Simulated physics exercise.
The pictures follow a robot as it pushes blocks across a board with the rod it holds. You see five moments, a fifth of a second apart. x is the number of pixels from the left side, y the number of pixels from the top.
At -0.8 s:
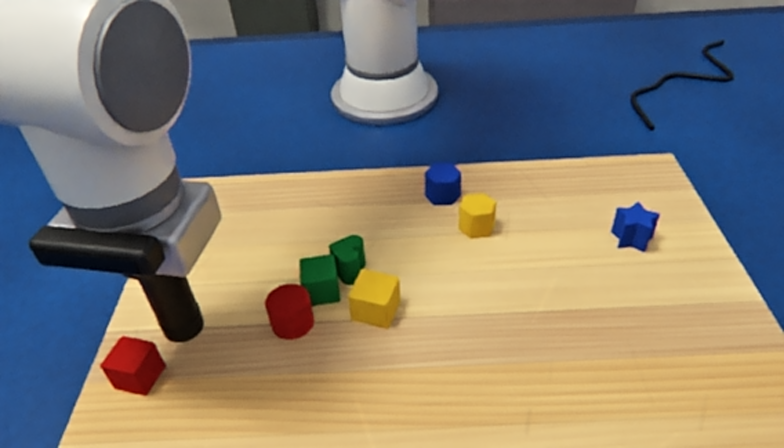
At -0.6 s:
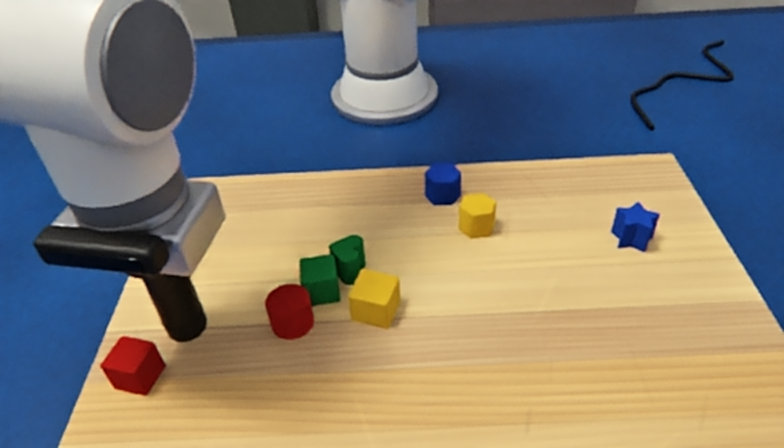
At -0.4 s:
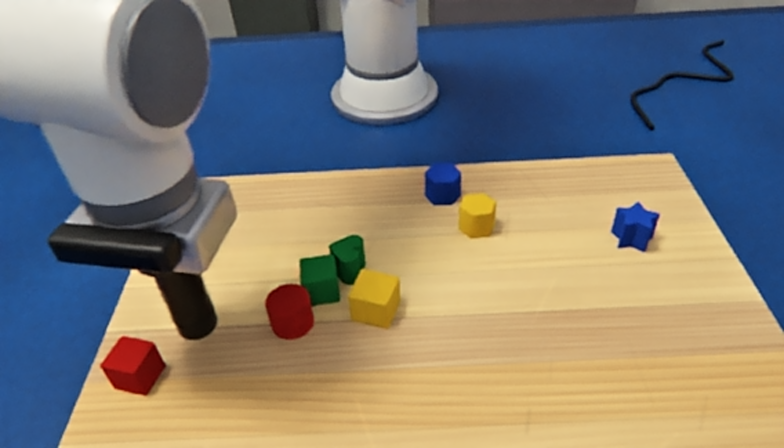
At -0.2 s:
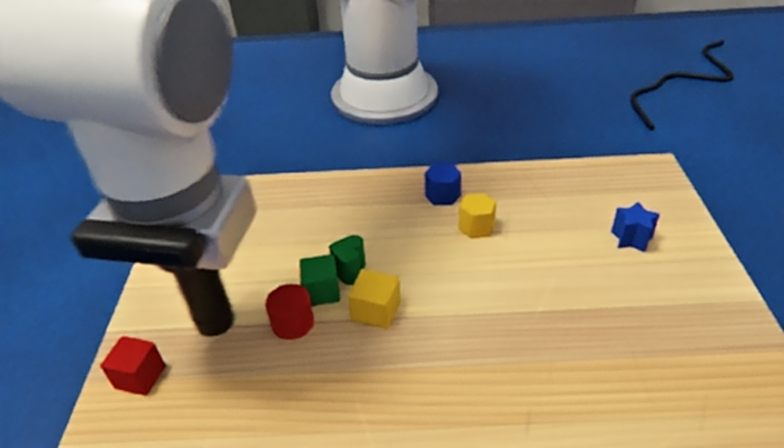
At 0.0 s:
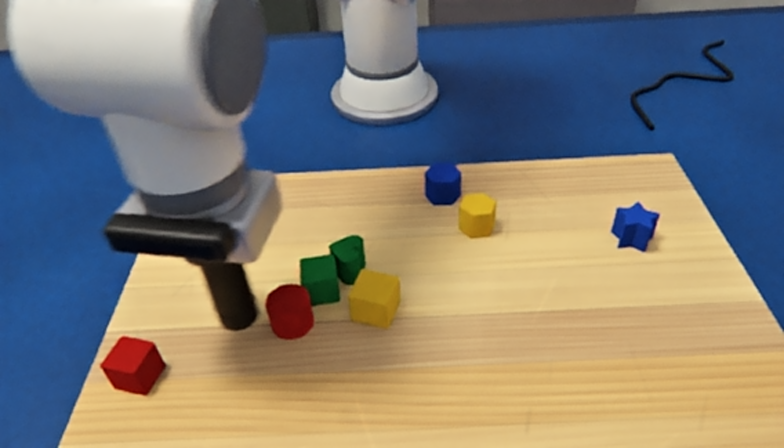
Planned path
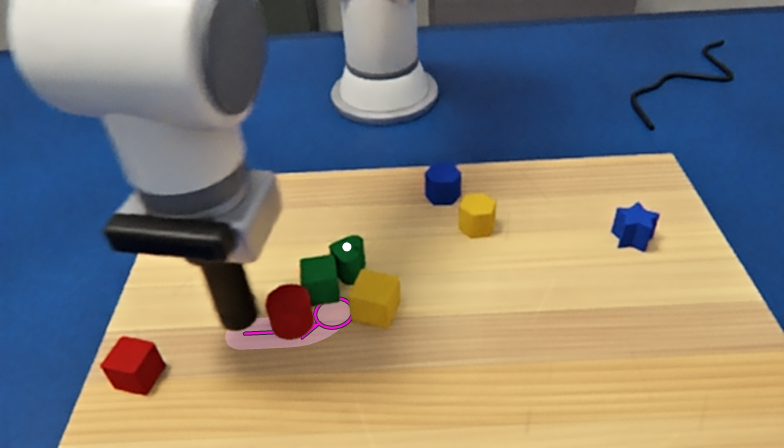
On a wooden board over a blue surface, a robot arm holding a black rod slid it right, away from a red cube and up close to a red round block, while the scattered colored blocks stayed still.
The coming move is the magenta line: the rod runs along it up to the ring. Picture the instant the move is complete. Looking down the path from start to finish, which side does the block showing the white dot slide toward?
Left-hand side.
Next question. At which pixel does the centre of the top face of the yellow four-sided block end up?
Its top centre is at about (412, 284).
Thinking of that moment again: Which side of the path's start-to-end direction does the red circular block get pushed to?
The answer is right: Facing from the path's start to its end, that's where the red circular block shifts.
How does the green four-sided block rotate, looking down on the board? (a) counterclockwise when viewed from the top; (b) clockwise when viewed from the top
a (counterclockwise when viewed from the top)
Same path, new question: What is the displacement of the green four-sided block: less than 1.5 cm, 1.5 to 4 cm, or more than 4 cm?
I'd go with 1.5 to 4 cm for this block.
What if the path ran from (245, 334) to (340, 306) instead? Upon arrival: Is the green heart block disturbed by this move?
It is shoved along.
The drawn path runs from (245, 334) over (277, 332) and (308, 329) to (334, 313); the dot is on the green heart block.
On the path given first. Halfway along, rod (289, 314); red circular block (330, 298); green four-sided block (331, 263), turned 40° anticlockwise; green heart block (353, 242).
At the end, rod (331, 296); red circular block (370, 295); green four-sided block (334, 259), turned 50° anticlockwise; green heart block (355, 236); yellow four-sided block (412, 284), turned 45° anticlockwise.
